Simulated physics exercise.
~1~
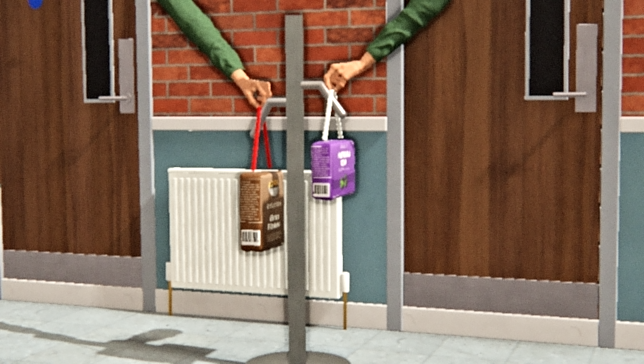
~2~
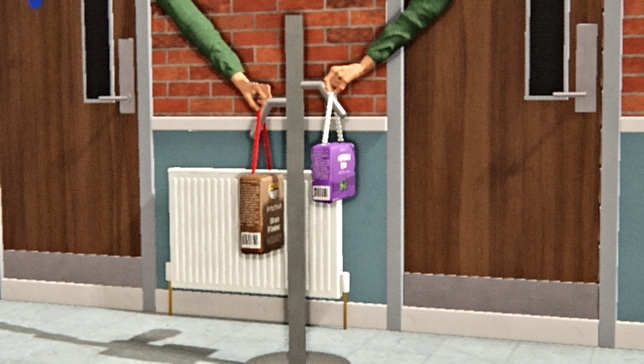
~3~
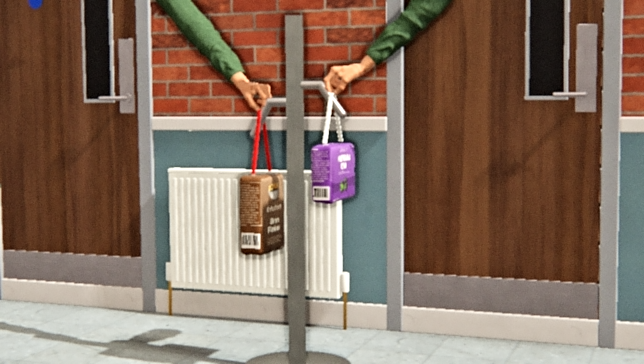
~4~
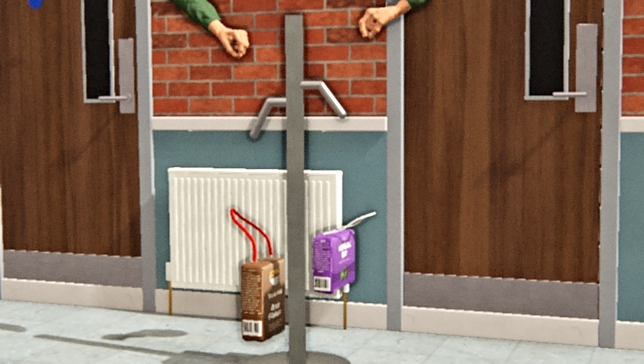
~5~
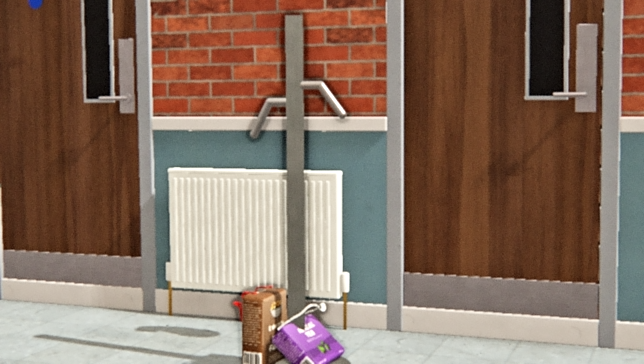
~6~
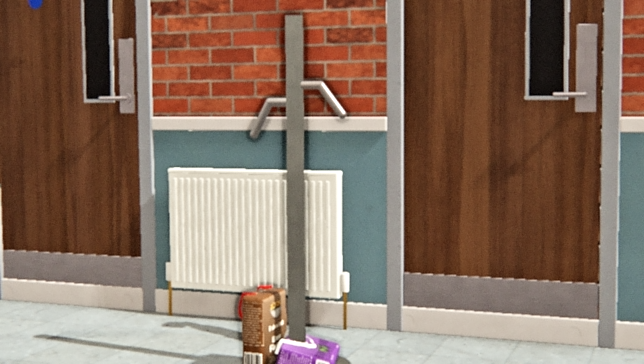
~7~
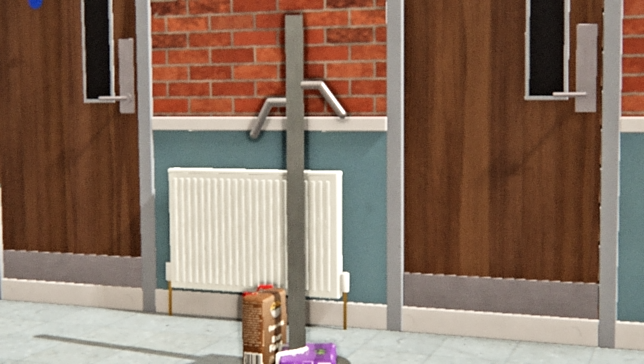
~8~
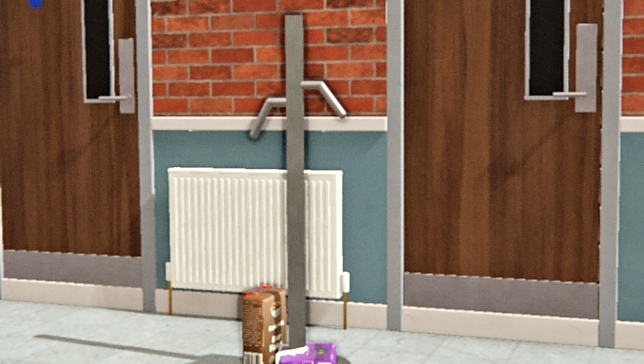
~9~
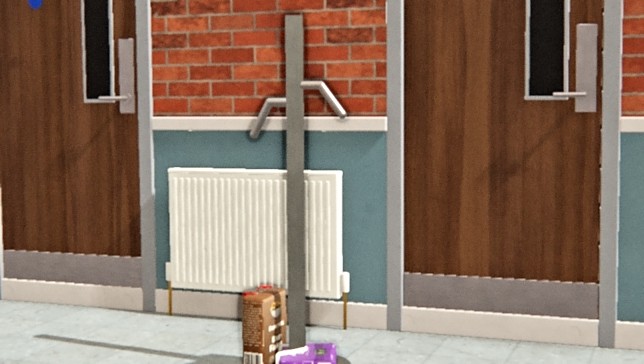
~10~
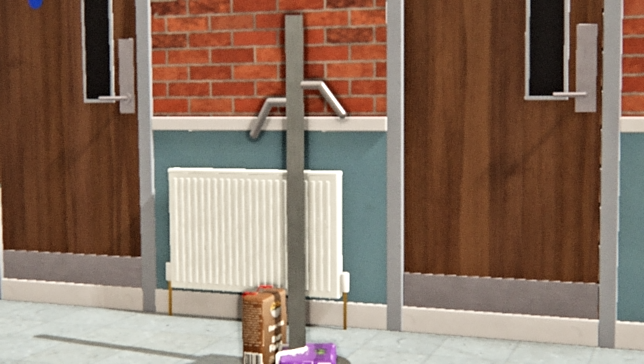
The clip opens on a grey post with two bent pegs, standing before a white radiator and brick wall between wooden doors. Two green-sleeved arms reach in from above, holding a brown sack by its red loop at the left peg and a purple bag by its white loop at the right. The hands let go and draw back, and both bags slip off and drop straight down. The brown sack lands upright on the floor, while the purple bag tips over beside it. Finally, the purple bag lies on its side, the sack still standing, both pegs empty.
